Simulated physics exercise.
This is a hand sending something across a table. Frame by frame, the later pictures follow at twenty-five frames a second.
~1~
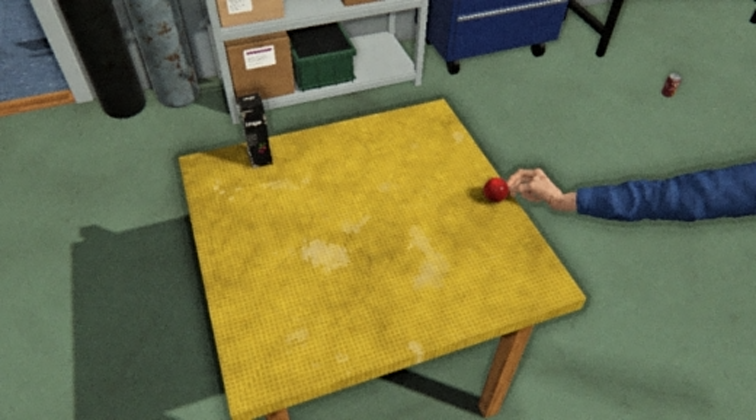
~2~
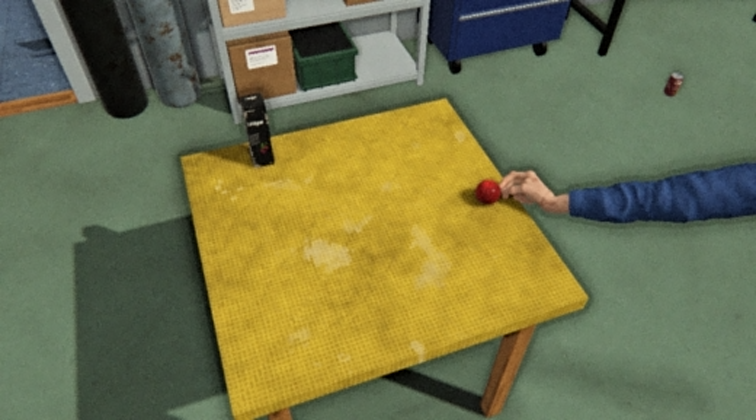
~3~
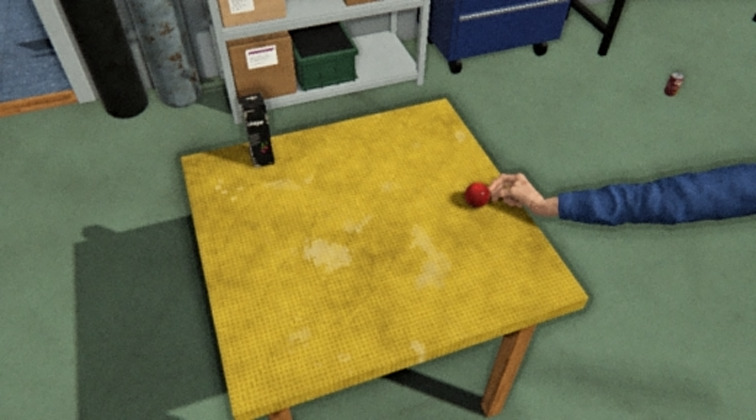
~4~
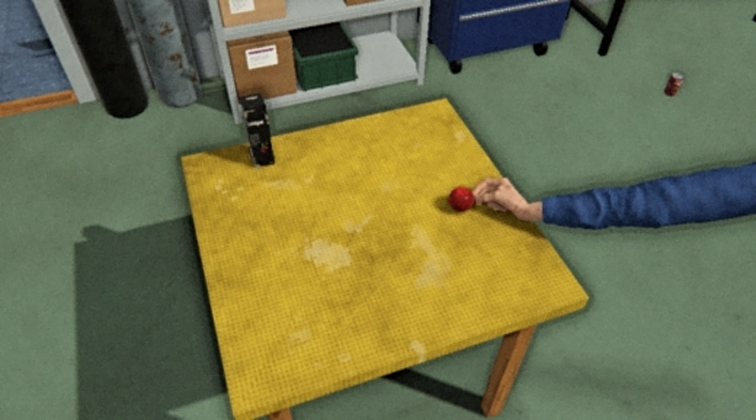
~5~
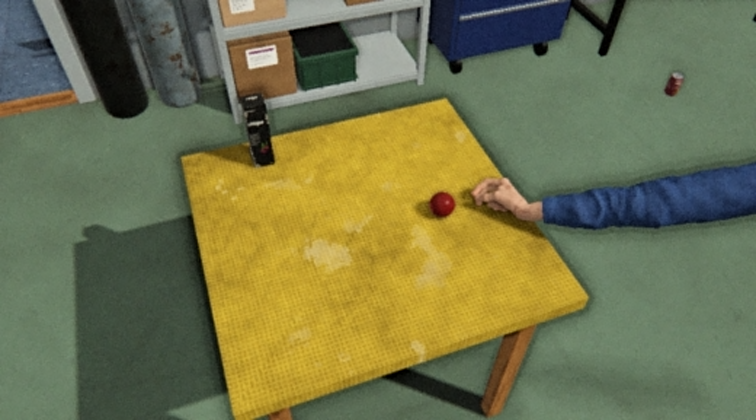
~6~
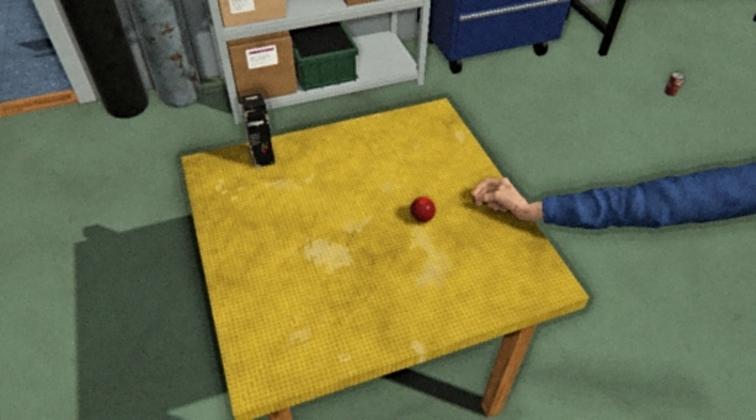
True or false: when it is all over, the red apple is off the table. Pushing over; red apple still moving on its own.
True.
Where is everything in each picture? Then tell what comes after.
In the first frame, under the hand; red apple (496, 190).
In the second frame, under the hand; red apple (488, 192).
In the third frame, under the hand; red apple (477, 195).
In the fourth frame, red apple (461, 199).
In the fifth frame, red apple (442, 205) shifted about its own width.
In the sixth frame, red apple (423, 210) shifted well along.
Then, 0.20 s on from there, red apple shifted well along near (323, 236).
Then, 0.50 s on from there, red apple now off the table.
Then, 0.90 s on from there, things are still on the move.
In the end, off the table, red apple.
